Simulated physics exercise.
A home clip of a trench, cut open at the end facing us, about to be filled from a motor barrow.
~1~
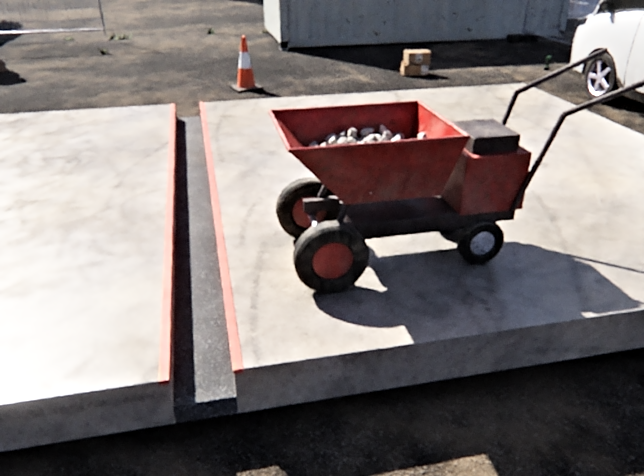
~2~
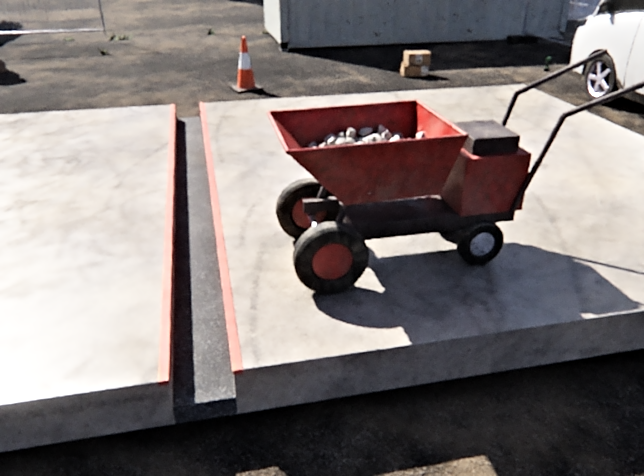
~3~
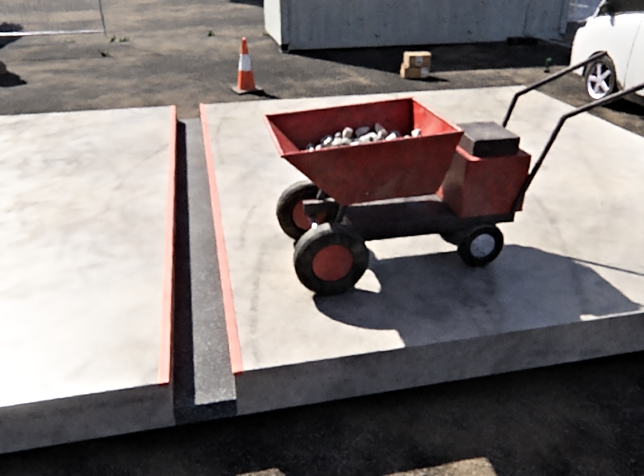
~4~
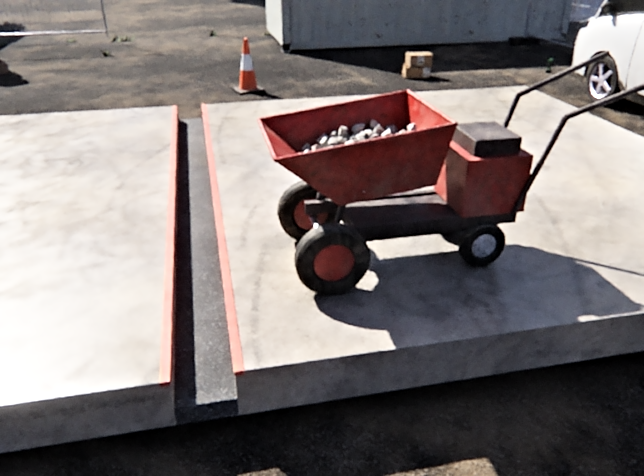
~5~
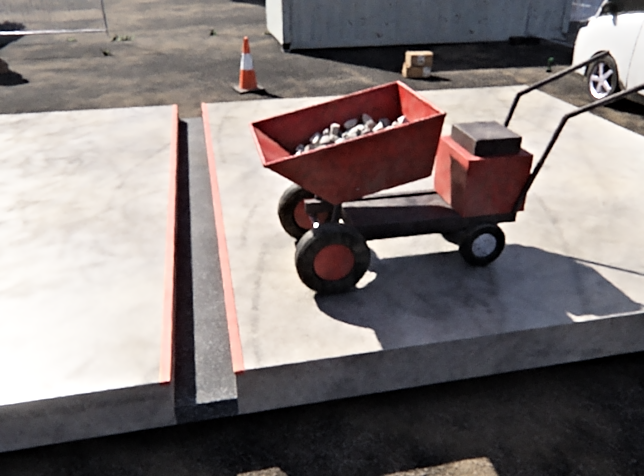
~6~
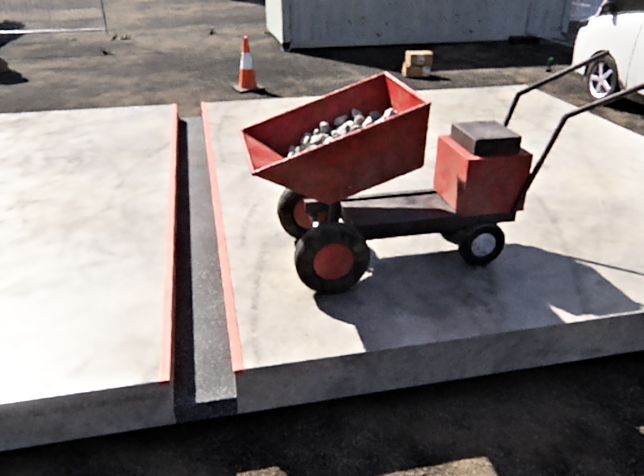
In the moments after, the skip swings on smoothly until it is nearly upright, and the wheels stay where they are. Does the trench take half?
Between the edges lies the larger part of the load.
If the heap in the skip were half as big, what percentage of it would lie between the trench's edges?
It comes to 90 per cent or so.
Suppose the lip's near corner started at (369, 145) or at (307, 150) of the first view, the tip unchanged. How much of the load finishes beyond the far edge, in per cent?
In turn 0 and 10 in a hundred.
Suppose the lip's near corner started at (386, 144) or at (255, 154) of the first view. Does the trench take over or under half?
At the first place below a half, at the second the smaller part.
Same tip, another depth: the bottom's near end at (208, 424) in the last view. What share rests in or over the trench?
Some 80 per cent.
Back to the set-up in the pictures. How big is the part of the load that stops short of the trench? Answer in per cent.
Near 0 %.
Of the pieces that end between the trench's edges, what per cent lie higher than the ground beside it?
Roughly 15 in a hundred.
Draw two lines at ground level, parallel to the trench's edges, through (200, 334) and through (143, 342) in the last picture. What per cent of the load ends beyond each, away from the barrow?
About 70 and 20 per cent.
Soon after the last picture, skip tipped steeply; all in the skip.
A little later, skip tipped steeply; most in the skip; a small part in or heaped over the trench; a stray few beyond it; a stray few falling.
Later still, skip tipped right over; a small part in the skip; about two thirds in or heaped over the trench; about a quarter beyond it.
By the end, skip tipped right over; most in or heaped over the trench; about a quarter beyond it.
